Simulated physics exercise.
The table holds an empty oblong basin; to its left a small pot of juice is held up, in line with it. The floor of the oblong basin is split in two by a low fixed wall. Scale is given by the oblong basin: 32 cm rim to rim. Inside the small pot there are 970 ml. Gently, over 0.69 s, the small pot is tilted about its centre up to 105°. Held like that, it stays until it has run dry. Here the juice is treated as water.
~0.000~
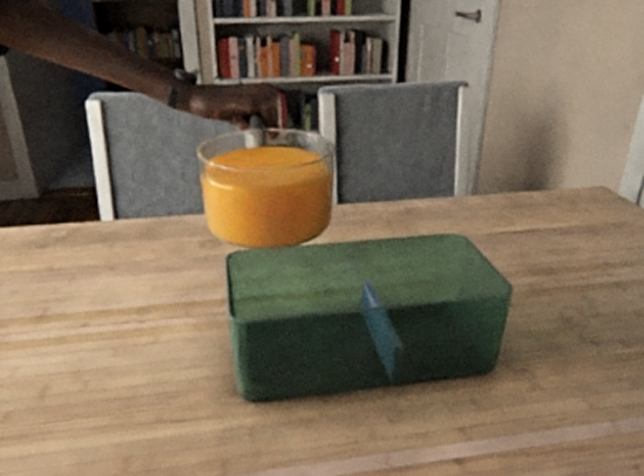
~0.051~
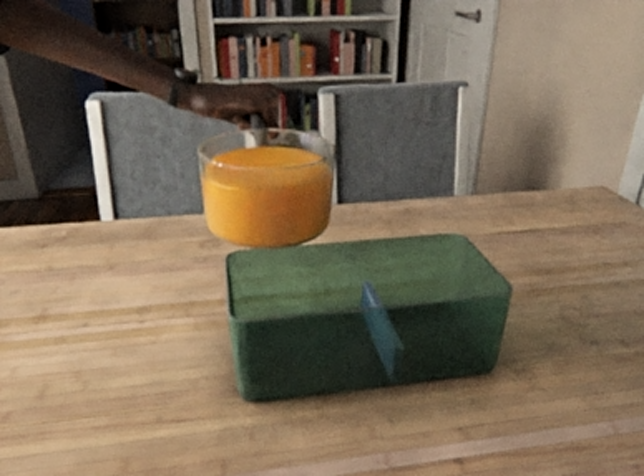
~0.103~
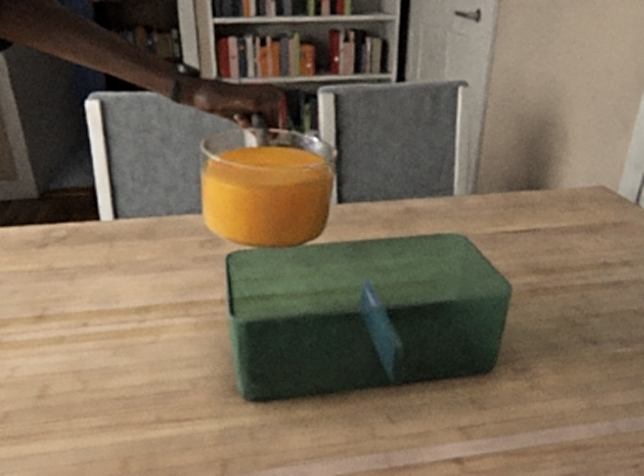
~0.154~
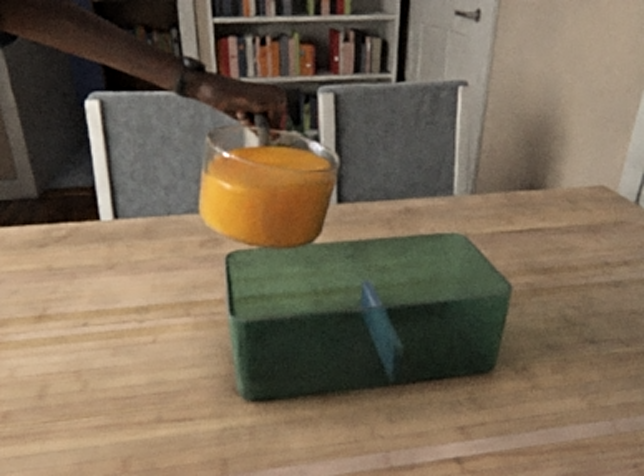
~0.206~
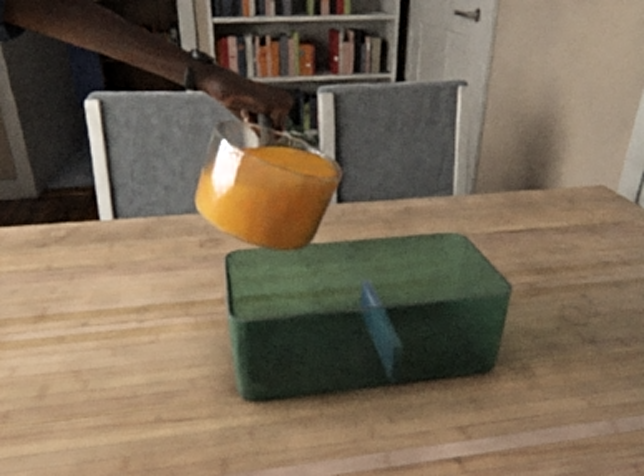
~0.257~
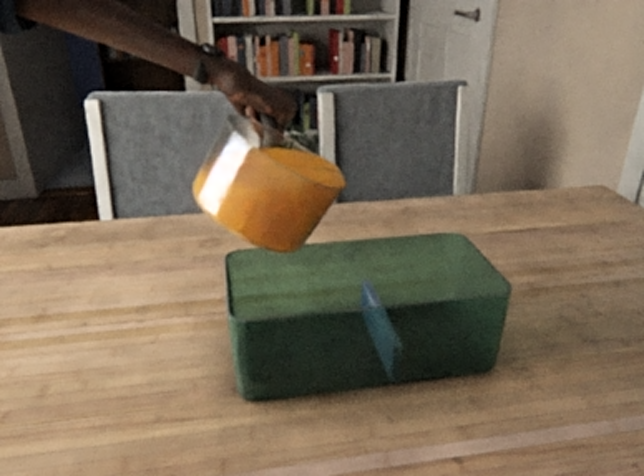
On a wooden table, a hand holding a glass pot of orange juice gradually tilting it rightward above an empty green basin.
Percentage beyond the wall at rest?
33 per cent.
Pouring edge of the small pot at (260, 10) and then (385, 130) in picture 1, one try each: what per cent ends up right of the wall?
5 in a hundred, followed by 90 in a hundred.
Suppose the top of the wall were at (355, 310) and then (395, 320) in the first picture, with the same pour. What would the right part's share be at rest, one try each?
Respectively 70 and 15 %.
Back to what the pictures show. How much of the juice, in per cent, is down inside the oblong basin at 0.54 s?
Roughly 28 per cent.
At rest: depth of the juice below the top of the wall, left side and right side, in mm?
Some 30 mm on the left and 36 mm on the right.
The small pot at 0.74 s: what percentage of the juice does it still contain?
About 9 percent.
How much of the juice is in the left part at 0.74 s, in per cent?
Reading: Approx. 52 per cent.
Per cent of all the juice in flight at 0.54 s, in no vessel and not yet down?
I'd put it at about 32 percent.
After 0.54 s the tilt is 93° and 39 per cent is still to pour, 11 is left of the wall and 17 right of it.
After 0.74 s the tilt is 105° and 9 per cent is still to pour, 52 is left of the wall and 33 right of it.
After 0.96 s the tilt is 105° and 1 per cent is still to pour, 62 is left of the wall and 32 right of it.
After 1.19 s the tilt is 105° and 0 per cent is still to pour, 65 is left of the wall and 33 right of it.
In the end 65 per cent lies left of the wall, 33 right of it and 2 outside.
